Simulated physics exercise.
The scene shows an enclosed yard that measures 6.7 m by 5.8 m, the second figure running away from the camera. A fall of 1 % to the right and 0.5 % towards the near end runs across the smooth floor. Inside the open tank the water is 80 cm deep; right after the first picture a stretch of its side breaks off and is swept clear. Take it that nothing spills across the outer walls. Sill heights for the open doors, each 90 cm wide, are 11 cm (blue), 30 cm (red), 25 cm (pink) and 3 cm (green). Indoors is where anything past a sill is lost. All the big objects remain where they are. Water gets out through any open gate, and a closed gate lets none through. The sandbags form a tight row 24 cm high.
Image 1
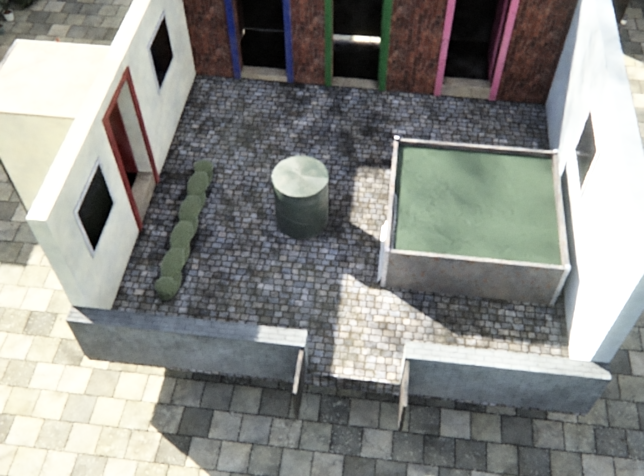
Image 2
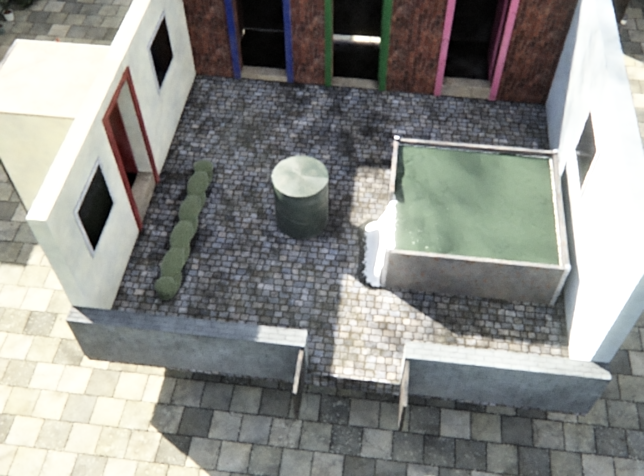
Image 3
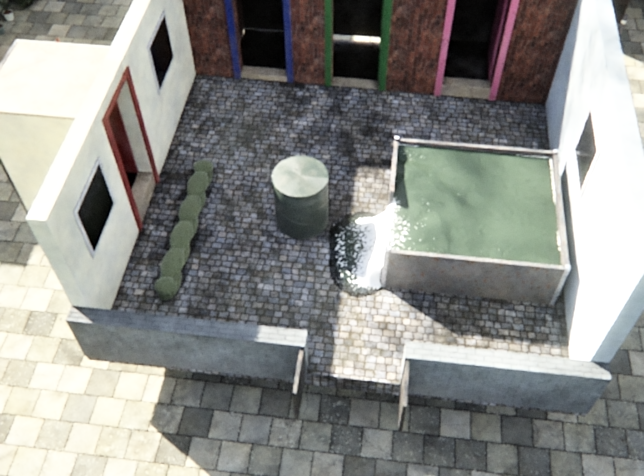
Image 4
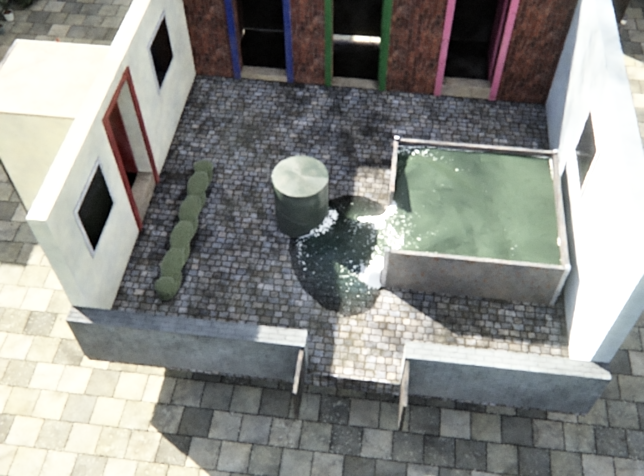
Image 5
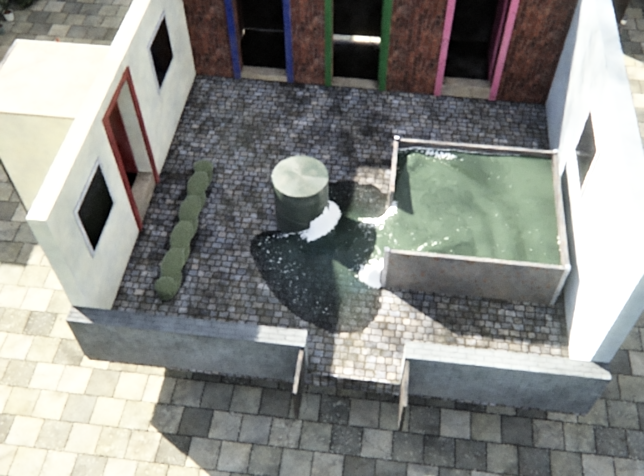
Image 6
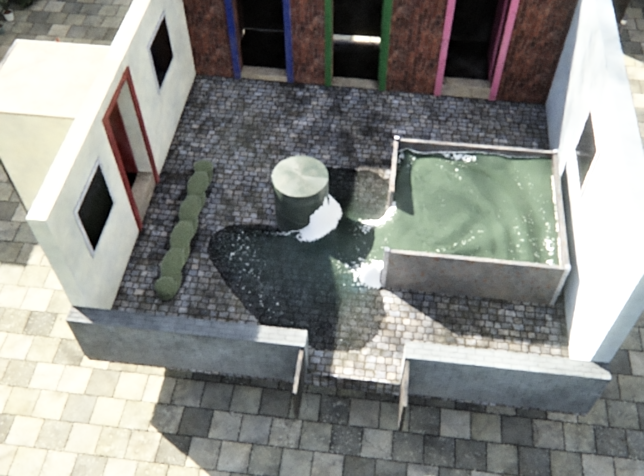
Green water pours from the left side of a square tank and spreads leftward across the paved yard.
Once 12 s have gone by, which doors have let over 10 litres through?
In the end the blue door is going to break the limit, the red door is going to hold within the limit, the pink door is going to hold within the limit, the green door is going to break the limit.
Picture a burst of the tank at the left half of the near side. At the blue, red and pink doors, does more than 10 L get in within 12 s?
Outcomes - blue: Not exceeded, red: Not exceeded, pink: Not exceeded.
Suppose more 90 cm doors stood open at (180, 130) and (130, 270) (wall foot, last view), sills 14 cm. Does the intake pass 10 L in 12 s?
Taking them in order, the first is fine and the second too much.
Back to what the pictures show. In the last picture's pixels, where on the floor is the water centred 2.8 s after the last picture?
(345, 237).
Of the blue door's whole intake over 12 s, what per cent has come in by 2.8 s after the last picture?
About 0 per cent.
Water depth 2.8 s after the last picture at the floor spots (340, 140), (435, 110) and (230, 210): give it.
In that order: 2, 3 and 8 cm.
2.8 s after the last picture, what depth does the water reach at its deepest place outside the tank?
I'd put it at close to 36 cm.
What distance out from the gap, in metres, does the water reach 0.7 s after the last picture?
I'd say close to 4.2 m.
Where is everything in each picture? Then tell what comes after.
In the first frame, still water, 80 cm deep, in the open tank at (475, 202).
In the second frame, the front is at (372, 224), 0.7 m from the gap at (389, 242); 0.3 m2 of floor is under water; 80 cm left at the back of the open tank.
In the third frame, the front is at (342, 224), 0.9 m from the gap at (389, 245); 1.0 m2 of floor is under water; 80 cm left at the back of the open tank.
In the fourth frame, the front is at (295, 252), 1.4 m from the gap at (388, 246); 2.1 m2 of floor is under water; 80 cm left at the back of the open tank.
In the fifth frame, the front is at (257, 251), 2.0 m from the gap at (388, 246); 3.5 m2 of floor is under water; 80 cm left at the back of the open tank.
In the sixth frame, the front is at (214, 253), 2.7 m from the gap at (389, 246); 5.1 m2 of floor is under water; 78 cm left at the back of the open tank.
Then, 0.7 s after the last picture water covers 35 % of the floor and is deepest (51 cm) near (321, 236); blue door not reached, red door not reached, pink door not reached, green door not reached.
Then, 1.5 s after the last picture water covers 50 % of the floor and is deepest (57 cm) near (103, 334); blue door not reached, red door not reached, pink door not reached, green door 5 cm at the sill, 0 L in.
Then, 2.8 s after the last picture water covers 70 % of the floor and is deepest (36 cm) near (123, 314); blue door 8 cm at the sill, 0 L in, red door 15 cm at the sill, 0 L in, pink door 4 cm at the sill, 0 L in, green door 9 cm at the sill, 35 L in.
Then, 6.3 s after the last picture water covers 95 % of the floor and is deepest (19 cm) near (239, 349); blue door 16 cm at the sill, 57 L in, red door 11 cm at the sill, 0 L in, pink door 9 cm at the sill, 0 L in, green door 7 cm at the sill, 121 L in.
Then, 11.3 s after the last picture water covers 95 % of the floor and is deepest (20 cm) near (544, 183); blue door 9 cm at the sill, 73 L in, red door 7 cm at the sill, 0 L in, pink door 14 cm at the sill, 0 L in, green door 6 cm at the sill, 180 L in.
